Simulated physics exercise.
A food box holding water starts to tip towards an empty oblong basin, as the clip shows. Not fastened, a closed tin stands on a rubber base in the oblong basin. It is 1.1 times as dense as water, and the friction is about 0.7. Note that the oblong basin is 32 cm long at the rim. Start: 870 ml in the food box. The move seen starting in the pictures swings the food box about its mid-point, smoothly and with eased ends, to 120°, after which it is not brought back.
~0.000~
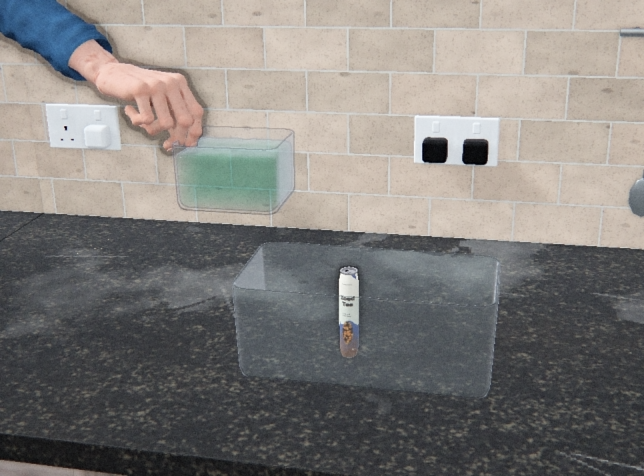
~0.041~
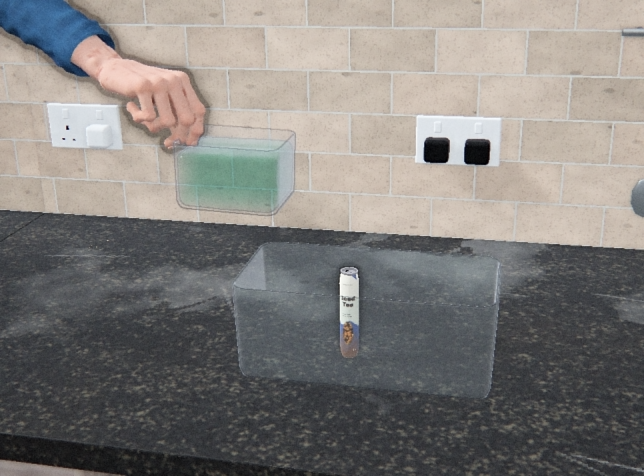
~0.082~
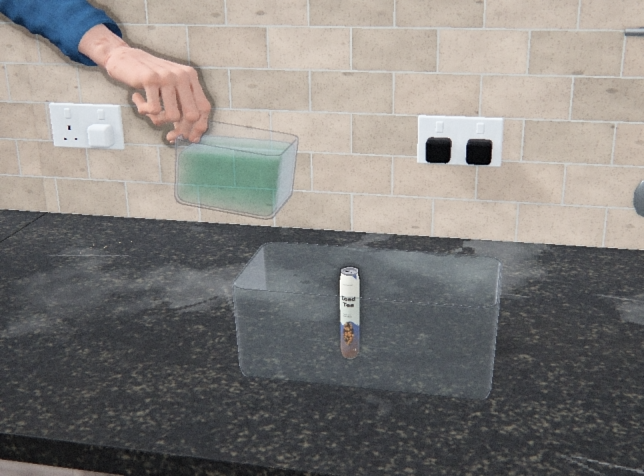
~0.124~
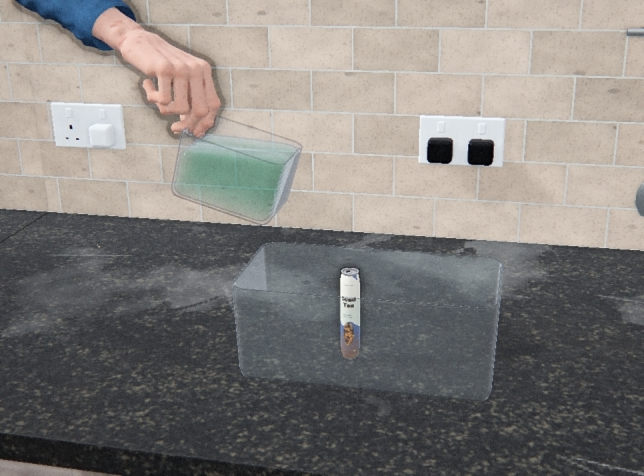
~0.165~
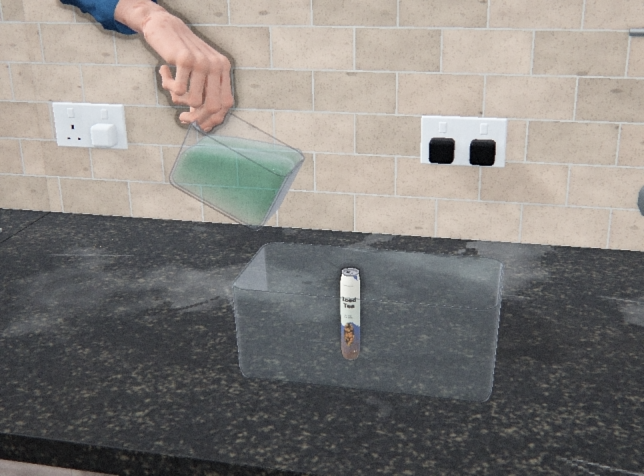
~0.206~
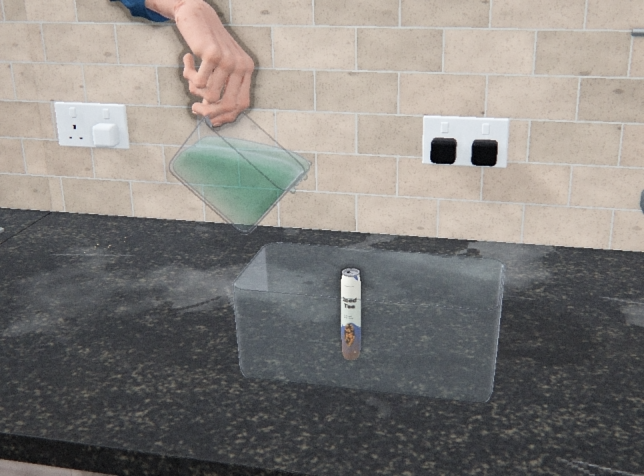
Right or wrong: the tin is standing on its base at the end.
Wrong, it is lying on its side.
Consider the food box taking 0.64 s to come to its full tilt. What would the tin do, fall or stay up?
Then it tips over.
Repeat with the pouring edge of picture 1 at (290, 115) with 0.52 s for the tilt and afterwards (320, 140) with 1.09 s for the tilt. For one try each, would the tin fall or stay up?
First it tips over; then it stays on its base.
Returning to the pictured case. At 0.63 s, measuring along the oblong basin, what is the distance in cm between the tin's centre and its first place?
Centre to centre, close to 4 cm.
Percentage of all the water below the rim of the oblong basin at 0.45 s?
About 52 per cent.
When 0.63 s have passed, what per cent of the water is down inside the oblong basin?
I'd say roughly 94 in a hundred of it.
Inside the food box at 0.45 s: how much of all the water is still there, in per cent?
I'd put it near 16 percent.
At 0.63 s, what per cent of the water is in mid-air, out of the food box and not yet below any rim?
About 4 per cent.
After 0.45 s the tilt is 115° and 16 per cent is still to pour; the tin stands where it began.
After 0.63 s the tilt is 120° and 2 per cent is still to pour; the tin leans 8°.
After 0.82 s the tilt is 120° and 0 per cent is still to pour; the tin leans 51°.
After 1.02 s the tilt is 120° and 0 per cent is still to pour; the tin lies on its side.
In the end the tin lies on its side.
